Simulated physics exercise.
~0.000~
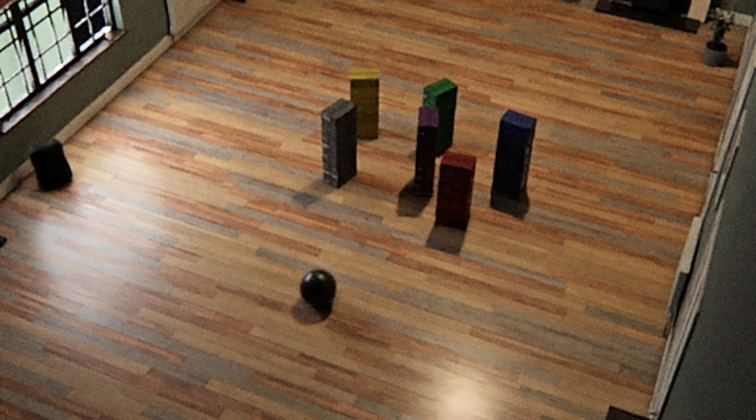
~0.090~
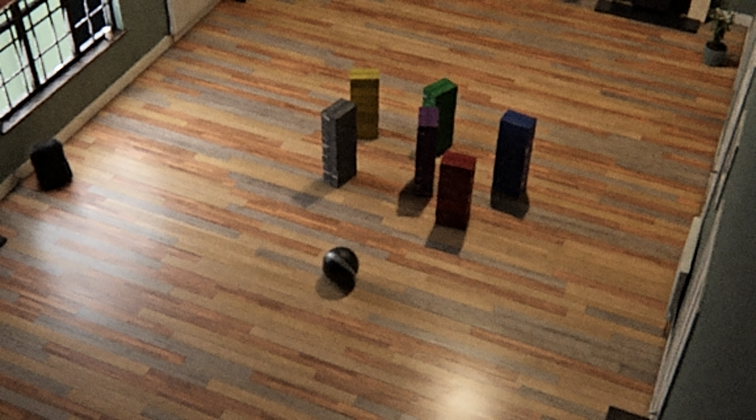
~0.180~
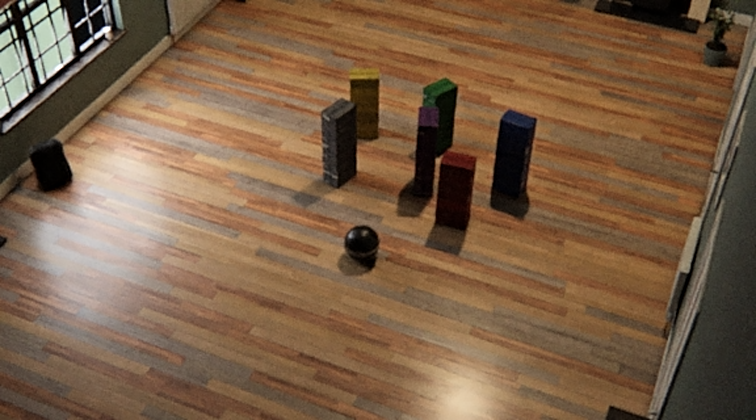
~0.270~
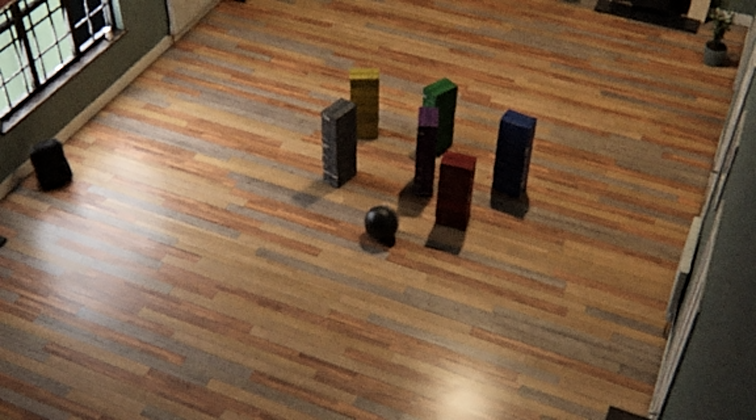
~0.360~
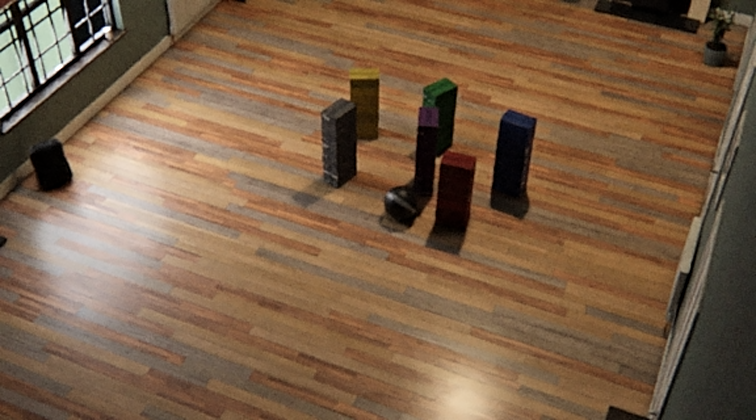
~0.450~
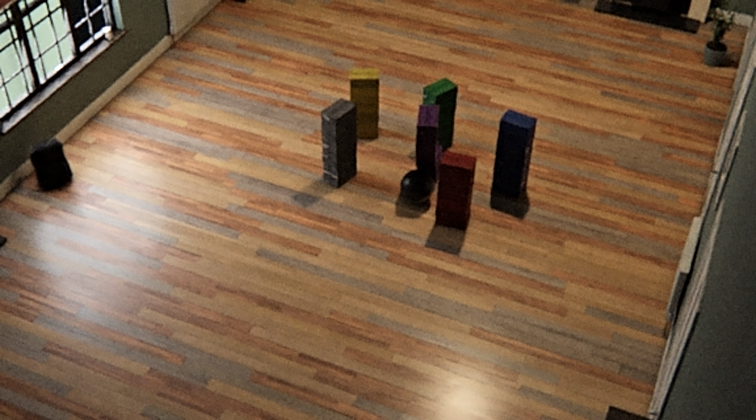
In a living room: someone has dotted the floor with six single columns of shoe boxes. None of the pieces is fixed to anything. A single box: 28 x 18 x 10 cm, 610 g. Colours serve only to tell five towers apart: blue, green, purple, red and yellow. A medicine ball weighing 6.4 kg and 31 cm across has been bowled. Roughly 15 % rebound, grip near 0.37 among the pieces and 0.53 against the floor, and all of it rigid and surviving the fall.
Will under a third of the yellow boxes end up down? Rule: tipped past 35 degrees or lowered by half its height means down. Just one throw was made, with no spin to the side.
Yes, fewer than a third will.
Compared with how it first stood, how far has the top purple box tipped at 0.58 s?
Some 15°.
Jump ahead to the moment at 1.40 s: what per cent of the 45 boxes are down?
By then 15 %.
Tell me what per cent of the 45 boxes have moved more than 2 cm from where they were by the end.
30 percent.
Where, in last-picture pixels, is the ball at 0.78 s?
It sits close to pixel (464, 154).
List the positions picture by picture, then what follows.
In the first picture (pixels give the middle of a visible side), ball (319, 288) 1.42 m from contact, 3.5 m/s; top yellow box (365, 74); top purple box (428, 116); none has stirred.
In the second picture, ball (341, 265) 1.11 m from contact, 3.5 m/s; top yellow box (365, 74).
In the third picture, ball (362, 243) 80 cm from contact, 3.5 m/s; top yellow box (365, 74).
In the fourth picture, ball (382, 223) 48 cm from contact, 3.5 m/s; top yellow box (365, 74).
In the fifth picture, ball (401, 203) 17 cm from contact, 3.5 m/s; top yellow box (365, 74).
In the sixth picture, ball (417, 186) after contact, 2.2 m/s; top yellow box (365, 74); top purple box (428, 115) 6° from how it stood; movement in 8 of them.
After 0.58 s, ball still moving; none of the 7 yellow boxes down (0 of 45 in all colours); top yellow box unmoved; top purple box 16° from how it stood.
After 0.78 s, ball still moving; none of the 7 yellow boxes down (5 of 45 in all colours); top yellow box unmoved; top purple box 35° from how it stood, 39 cm lower.
After 1.40 s, ball still moving; none of the 7 yellow boxes down (7 of 45 in all colours); top yellow box unmoved; top purple box on its side.
After 2.02 s, ball still moving; none of the 7 yellow boxes down (13 of 45 in all colours); top yellow box unmoved; top green box on its side.
In the end (3.4 s), ball rolling away; none of the 7 yellow boxes down (13 of 45 in all colours); top yellow box unmoved; top green box on its side. That is 0 per cent. From the last view, middles, top yellow box near (365, 78), top green box near (387, 96).
